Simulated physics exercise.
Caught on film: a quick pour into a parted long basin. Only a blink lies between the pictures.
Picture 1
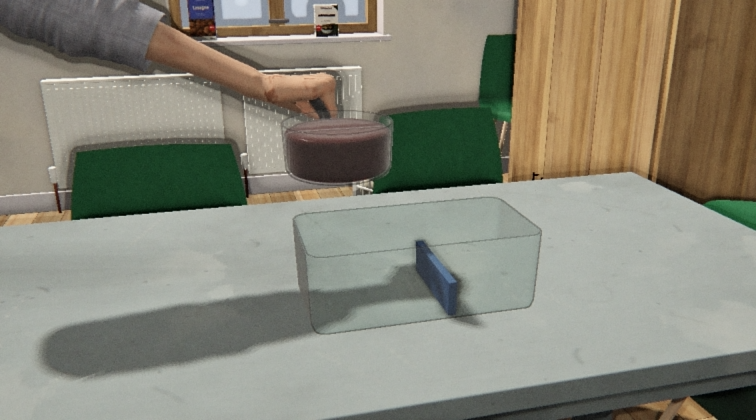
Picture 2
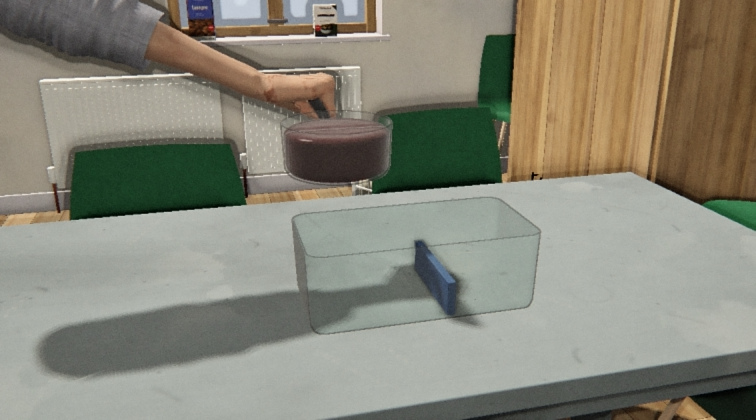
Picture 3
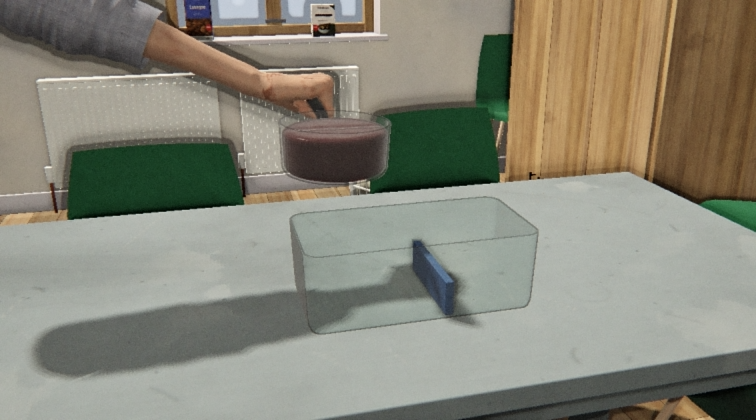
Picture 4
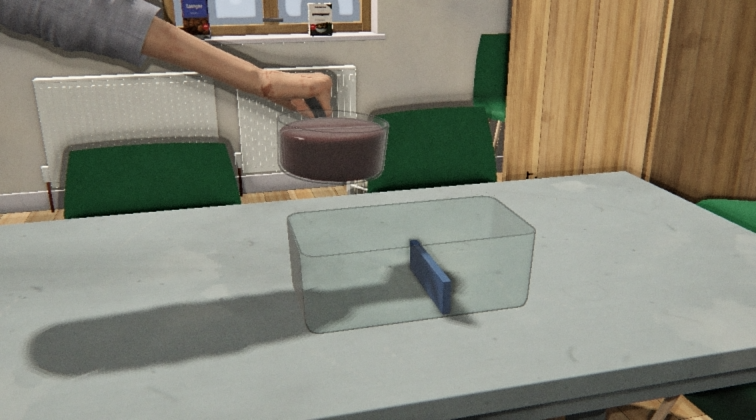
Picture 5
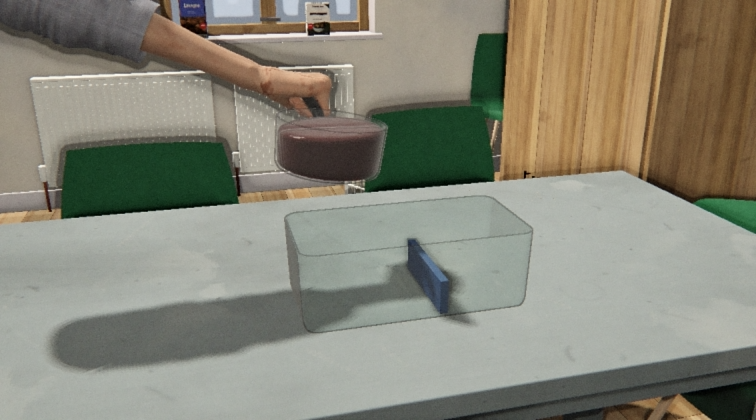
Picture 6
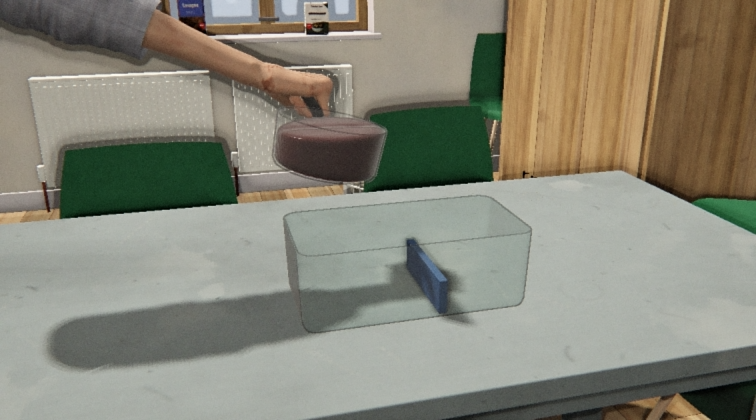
A round, clear bowl of dark red wine, held by a hand reaching in from the left, hangs almost level above a long transparent basin parted by a blue wall. The bowl then leans slightly, its right side dipping gently, while the wine stays inside and the basin below remains empty.
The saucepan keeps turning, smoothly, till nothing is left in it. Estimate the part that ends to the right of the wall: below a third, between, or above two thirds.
In the end between a third and two thirds is right of the wall.
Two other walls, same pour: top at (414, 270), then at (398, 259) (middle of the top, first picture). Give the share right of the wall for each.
First some 70, then 85 per cent.
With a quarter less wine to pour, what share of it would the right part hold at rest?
Roughly 25 in a hundred.
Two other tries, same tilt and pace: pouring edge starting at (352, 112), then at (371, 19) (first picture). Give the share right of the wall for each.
First some 0, then 50 per cent.
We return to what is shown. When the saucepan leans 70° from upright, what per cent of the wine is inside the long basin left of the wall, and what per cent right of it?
Some 10 per cent left and 20 right.
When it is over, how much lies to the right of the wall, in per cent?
Some 45 per cent.
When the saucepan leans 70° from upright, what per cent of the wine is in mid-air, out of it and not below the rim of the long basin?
Some 30 per cent.
A moment on, the saucepan is tipped part way and 39 per cent is still to pour, 10 is left of the wall and 20 right of it.
Next, the saucepan is tipped right over and 3 per cent is still to pour, 48 is left of the wall and 44 right of it.
Then the saucepan is tipped right over and 0 per cent is still to pour, 55 is left of the wall and 45 right of it.
Later the saucepan is tipped right over and 0 per cent is still to pour, 55 is left of the wall and 45 right of it.
Finally, 55 per cent lies left of the wall, 45 right of it and 1 outside.
